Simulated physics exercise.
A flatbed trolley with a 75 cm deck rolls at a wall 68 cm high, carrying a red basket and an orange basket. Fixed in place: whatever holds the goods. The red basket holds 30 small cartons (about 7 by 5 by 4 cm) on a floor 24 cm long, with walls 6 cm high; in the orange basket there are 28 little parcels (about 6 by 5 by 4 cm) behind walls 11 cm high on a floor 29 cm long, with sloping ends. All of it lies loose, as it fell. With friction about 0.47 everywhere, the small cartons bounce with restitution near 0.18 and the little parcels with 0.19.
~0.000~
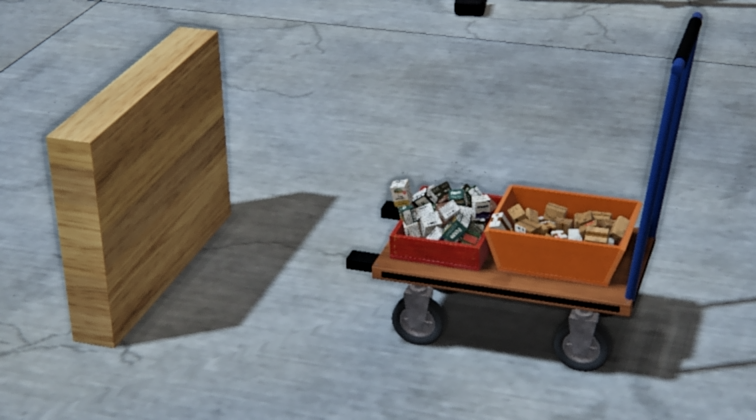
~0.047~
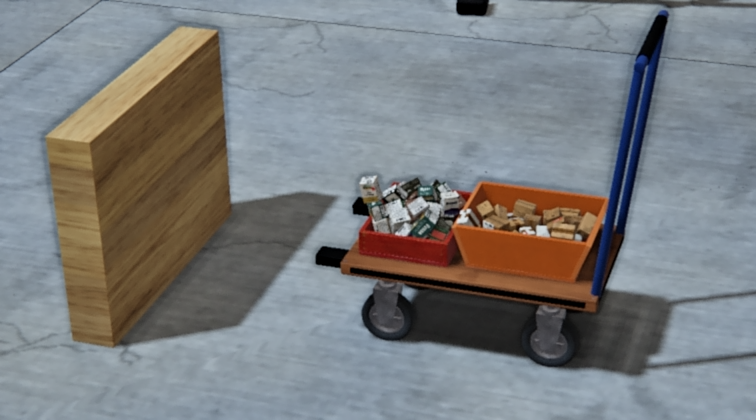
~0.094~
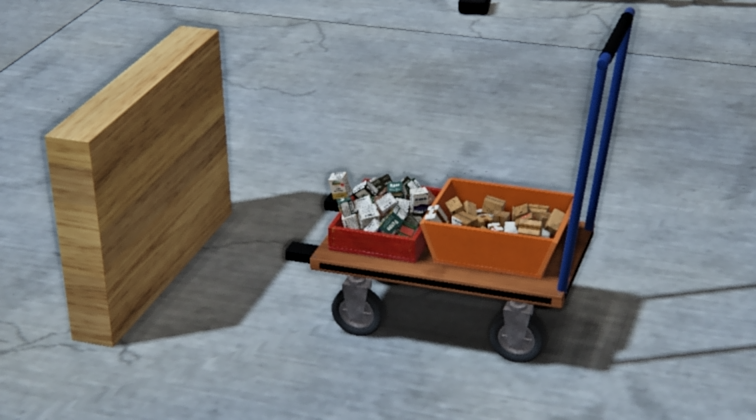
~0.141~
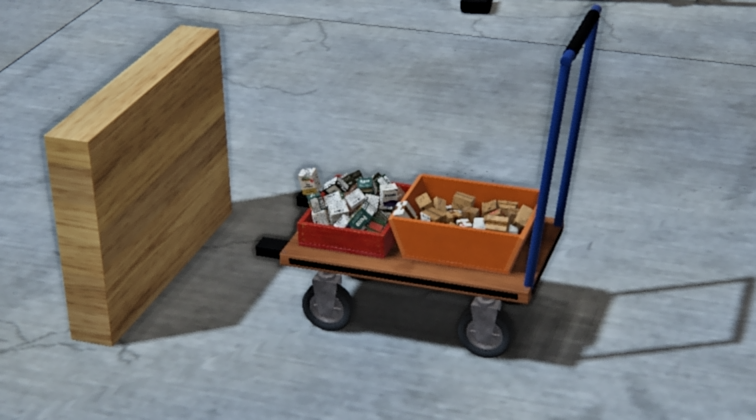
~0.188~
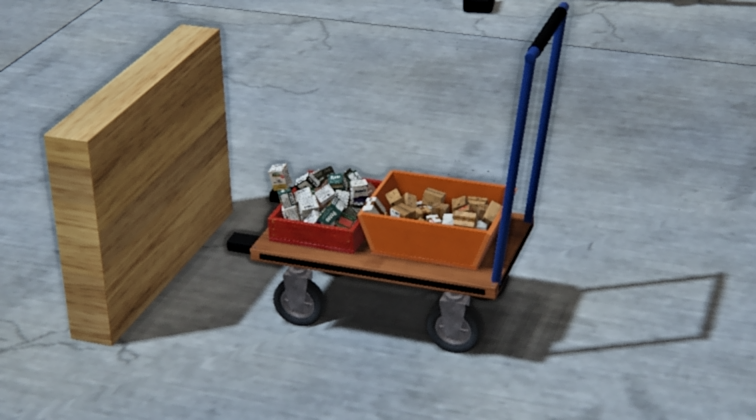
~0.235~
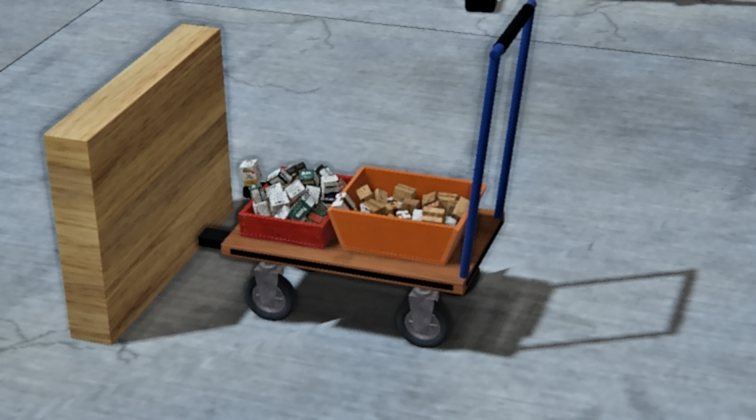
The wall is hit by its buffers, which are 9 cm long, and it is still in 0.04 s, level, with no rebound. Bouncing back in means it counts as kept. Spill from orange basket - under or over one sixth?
Under.
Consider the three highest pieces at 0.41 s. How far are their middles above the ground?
About 44 cm.
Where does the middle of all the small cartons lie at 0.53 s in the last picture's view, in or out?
I'd put it close to (228, 184).
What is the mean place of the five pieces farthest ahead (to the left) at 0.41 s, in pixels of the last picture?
Their mean place is roughly (195, 163) in the last picture.
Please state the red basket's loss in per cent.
About: Red basket 25 per cent.
After 0.31 s, contact with the wall.
After 0.41 s, red basket 27 in, 3 out and orange basket 28 in, 0 out.
After 0.53 s, red basket 23 in, 7 out and orange basket 28 in, 0 out.
After 0.76 s, red basket 22 in, 8 out and orange basket 28 in, 0 out.
Outcome (at 1.26 s), red basket 22 in, 8 out and orange basket 28 in, 0 out. Asked share, 0 of 28, 0 per cent.
